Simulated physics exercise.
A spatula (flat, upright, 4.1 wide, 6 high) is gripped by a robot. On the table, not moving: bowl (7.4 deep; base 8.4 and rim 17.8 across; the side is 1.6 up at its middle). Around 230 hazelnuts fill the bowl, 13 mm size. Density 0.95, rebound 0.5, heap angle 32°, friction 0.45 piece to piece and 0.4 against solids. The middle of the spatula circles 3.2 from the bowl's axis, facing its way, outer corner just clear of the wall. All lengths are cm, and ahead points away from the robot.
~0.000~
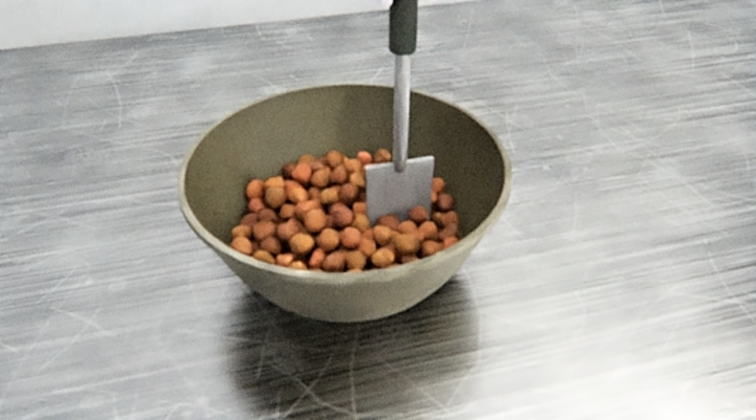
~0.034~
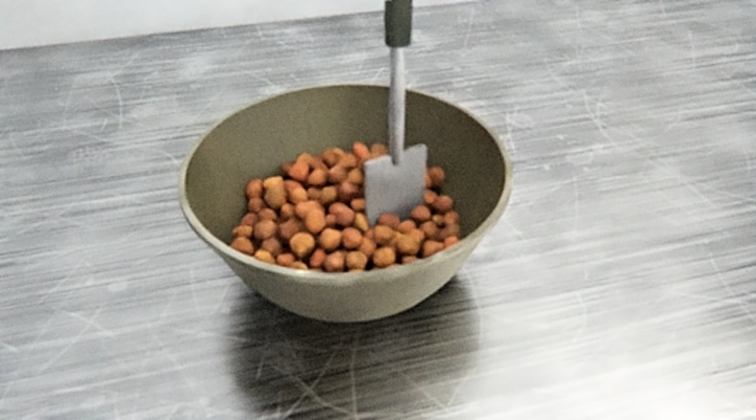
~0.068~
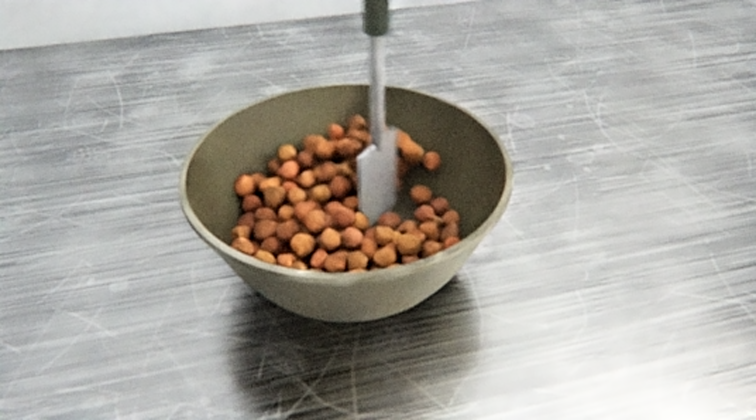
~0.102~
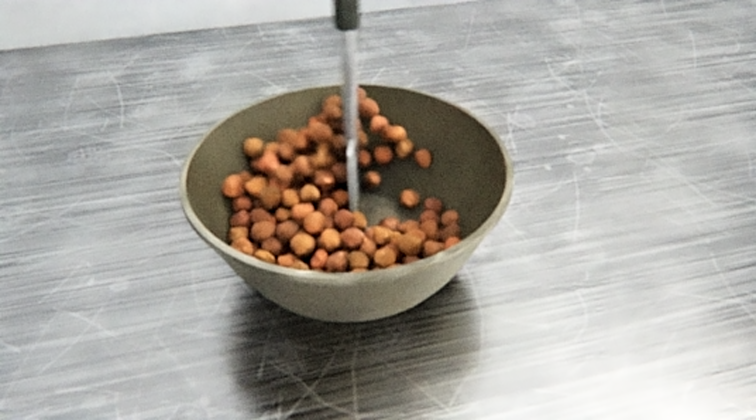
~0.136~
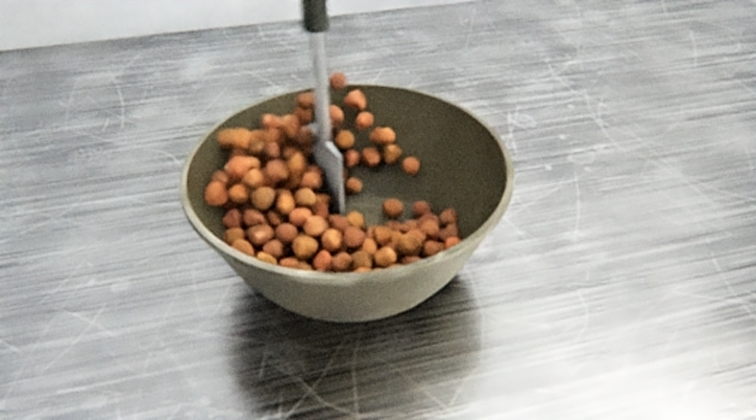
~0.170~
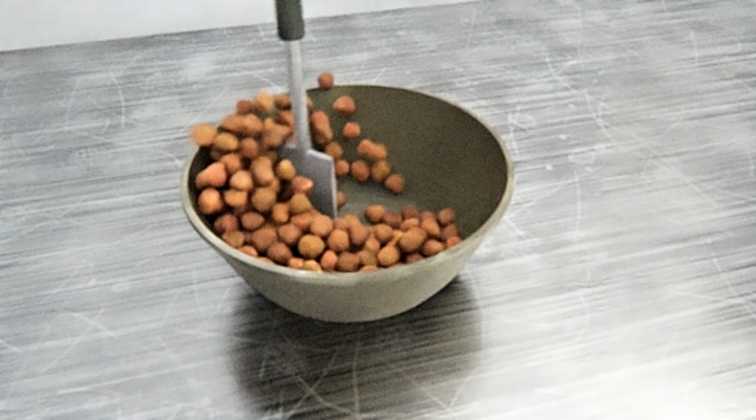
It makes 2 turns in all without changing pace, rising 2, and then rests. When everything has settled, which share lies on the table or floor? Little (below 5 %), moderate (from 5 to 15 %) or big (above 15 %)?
Answer: Moderate; from 5 to 15 % of the hazelnuts finish on the table or floor.
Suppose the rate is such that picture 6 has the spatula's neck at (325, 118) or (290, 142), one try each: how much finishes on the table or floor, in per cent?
About 5 and 20 per cent.
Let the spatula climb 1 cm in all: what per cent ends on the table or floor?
Some 10 per cent.
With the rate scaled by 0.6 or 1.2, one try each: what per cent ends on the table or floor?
Some 0 and 20 per cent.
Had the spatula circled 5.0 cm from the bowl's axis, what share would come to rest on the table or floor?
In that case some 20 per cent.
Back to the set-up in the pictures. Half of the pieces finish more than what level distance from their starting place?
Roughly 8 cm.
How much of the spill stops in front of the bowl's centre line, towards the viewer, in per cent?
About 80 per cent.
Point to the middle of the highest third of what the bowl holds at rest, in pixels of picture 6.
Around (376, 189).
After 0.42 s, 2° round, highest piece 10 above the table; 212 in the bowl, 14 on the table or floor, 7 in flight or on the tool.
After 0.67 s, 229° round, highest piece 7 above the table; 209 in the bowl, 24 on the table or floor.
After 1.00 s, 0° round, highest piece 6 above the table; 209 in the bowl, 24 on the table or floor.
After 1.70 s, 0° round, highest piece 6 above the table; 209 in the bowl, 24 on the table or floor.
In the end, 209 in the bowl, 24 on the table or floor. That is 10 % on the table or floor.
